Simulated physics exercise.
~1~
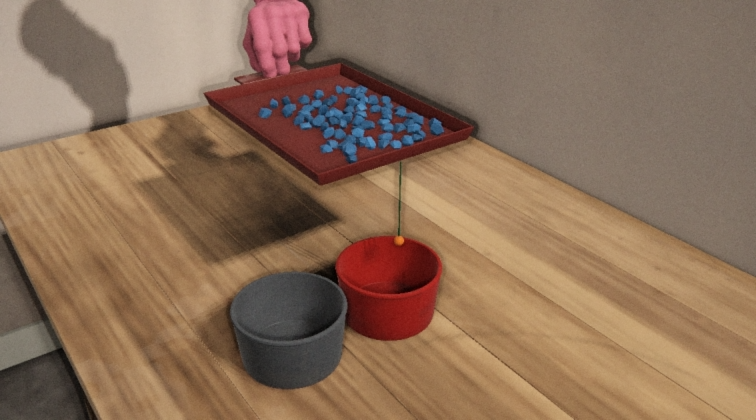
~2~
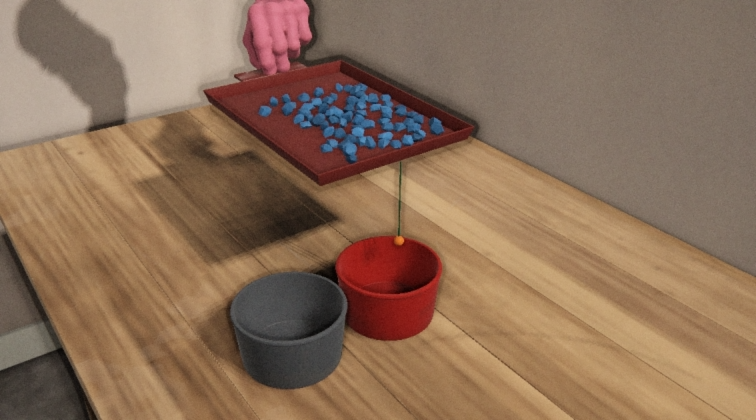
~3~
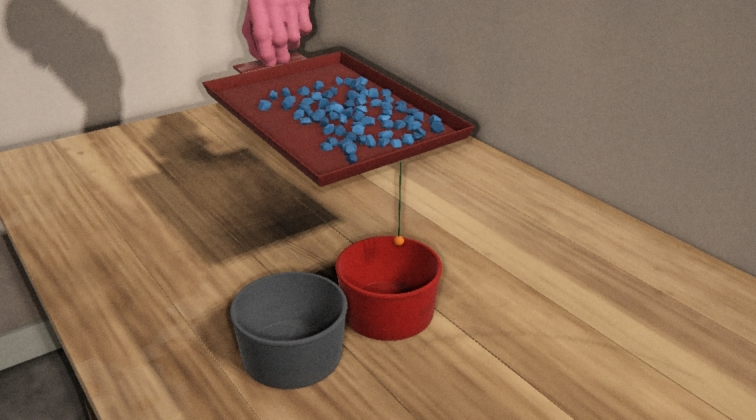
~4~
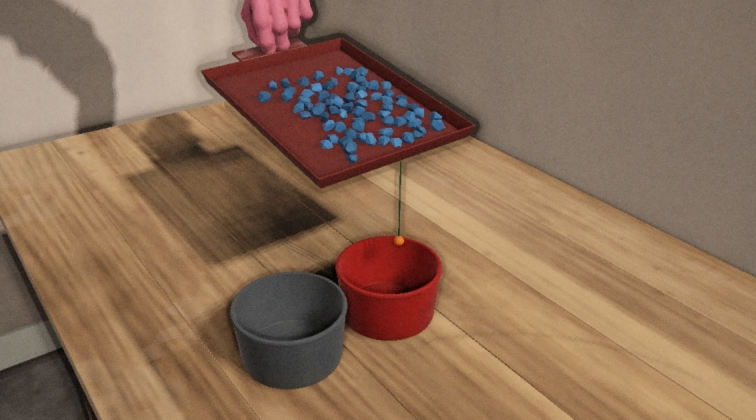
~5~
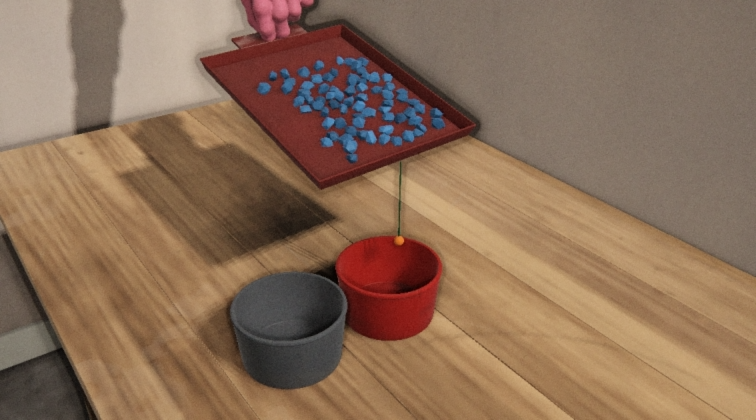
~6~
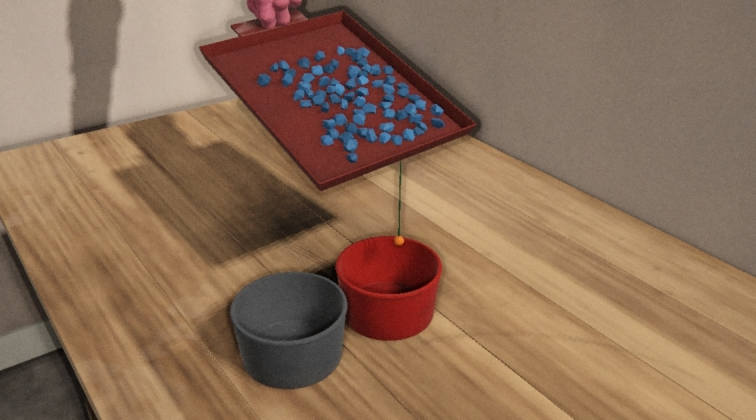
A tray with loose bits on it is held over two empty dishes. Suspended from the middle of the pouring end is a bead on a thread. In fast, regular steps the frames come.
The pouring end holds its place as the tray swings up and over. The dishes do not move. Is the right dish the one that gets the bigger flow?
Yes. My bet is the dish over on the right is left holding more.
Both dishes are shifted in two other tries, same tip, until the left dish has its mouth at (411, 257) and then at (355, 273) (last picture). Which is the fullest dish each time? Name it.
Result for the first try: The dish on the left side; for the second: The dish on the left side.
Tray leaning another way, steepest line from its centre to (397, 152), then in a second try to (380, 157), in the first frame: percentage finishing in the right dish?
Around 30 per cent first, around 50 per cent next.
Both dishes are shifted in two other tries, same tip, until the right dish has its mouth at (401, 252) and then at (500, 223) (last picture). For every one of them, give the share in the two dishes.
Result: 60 % and 30 %.
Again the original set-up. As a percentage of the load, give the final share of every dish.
Left dish 10, right dish 50 %.
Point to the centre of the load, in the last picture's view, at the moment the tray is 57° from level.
I'd put the middle close to (381, 142).
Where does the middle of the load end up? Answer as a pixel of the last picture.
Once it all stops, the middle lies near (391, 321).
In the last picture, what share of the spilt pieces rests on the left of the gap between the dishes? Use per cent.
Near 10 %.
Soon, tray tipped steeply; all on the tray.
A while on, tray tipped right over; about two thirds on the tray; a small part in the left dish; a small part in the right dish; a small part outside both; a small part in the air.
Towards the end, tray tipped past a quarter turn; a small part in the left dish; about half in the right dish; about a third outside both.
Finally, tray tipped past a quarter turn; a small part in the left dish; about half in the right dish; about a third outside both.
